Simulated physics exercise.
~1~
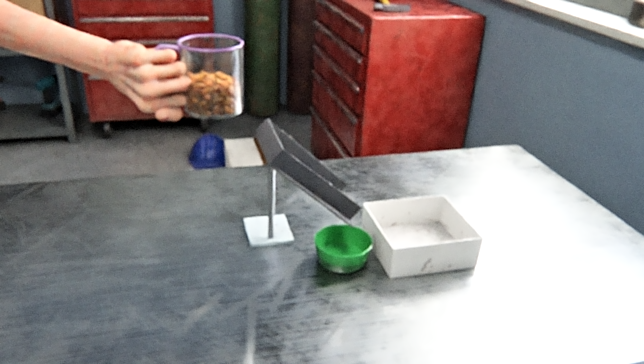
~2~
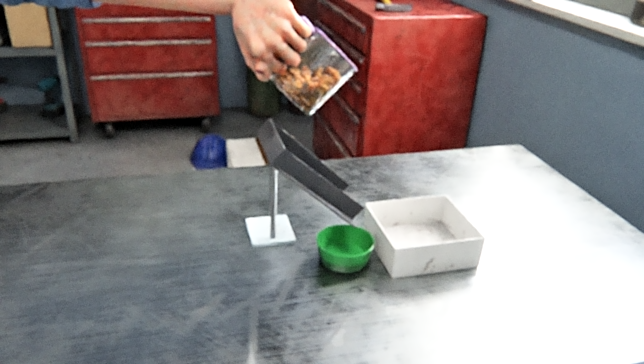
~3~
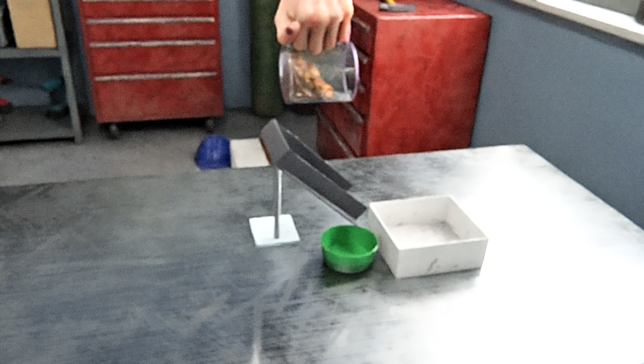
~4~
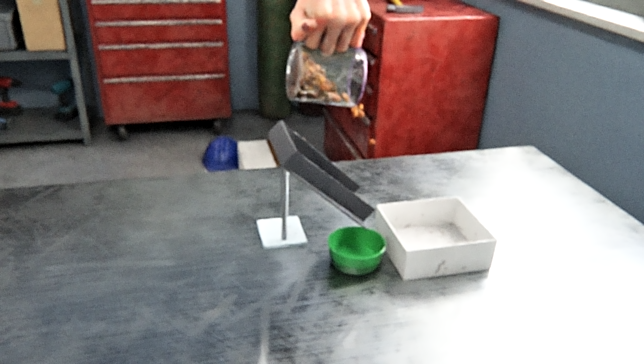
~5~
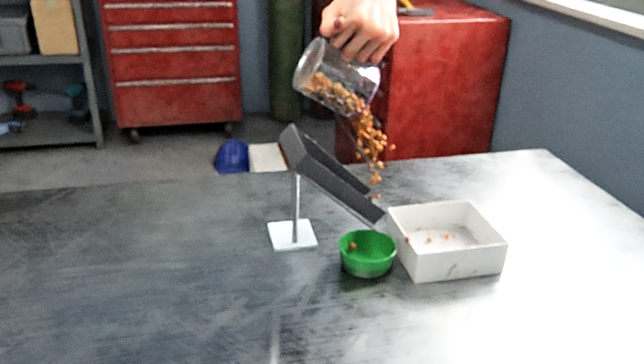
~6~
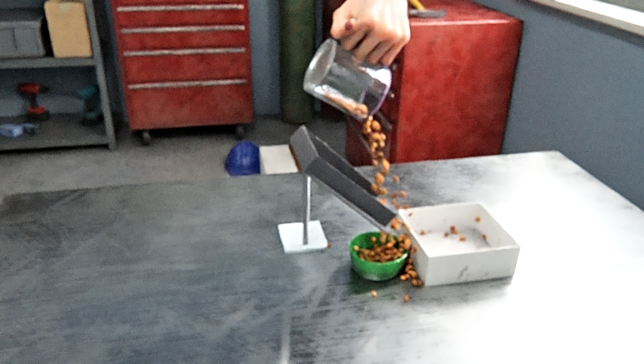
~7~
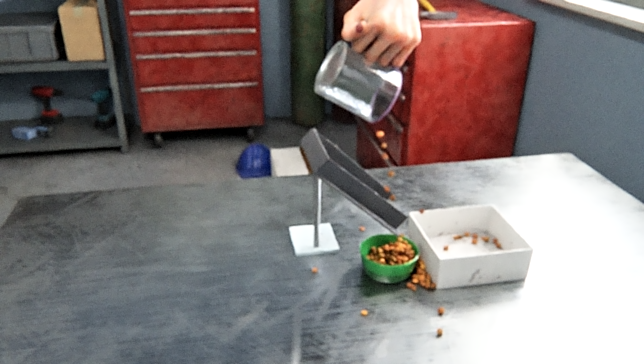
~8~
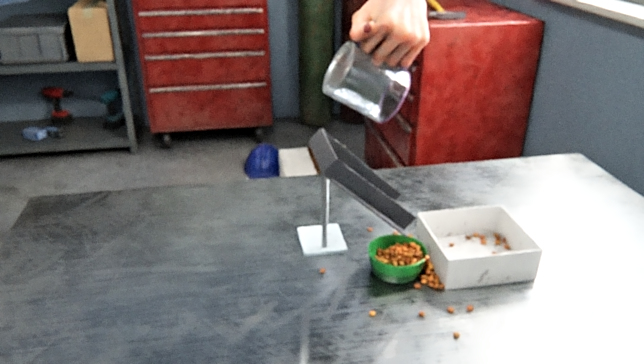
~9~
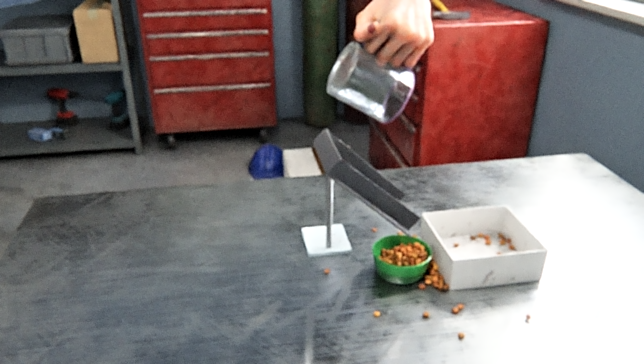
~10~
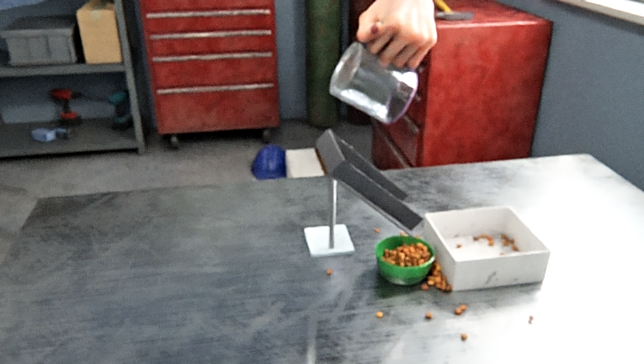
A hand carried a clear cup of brown kibble rightward over a sloped dark chute and tipped it, paused, then poured everything out; most pieces landed in the green dish, while some scattered on the table and a few ended in the white tin.
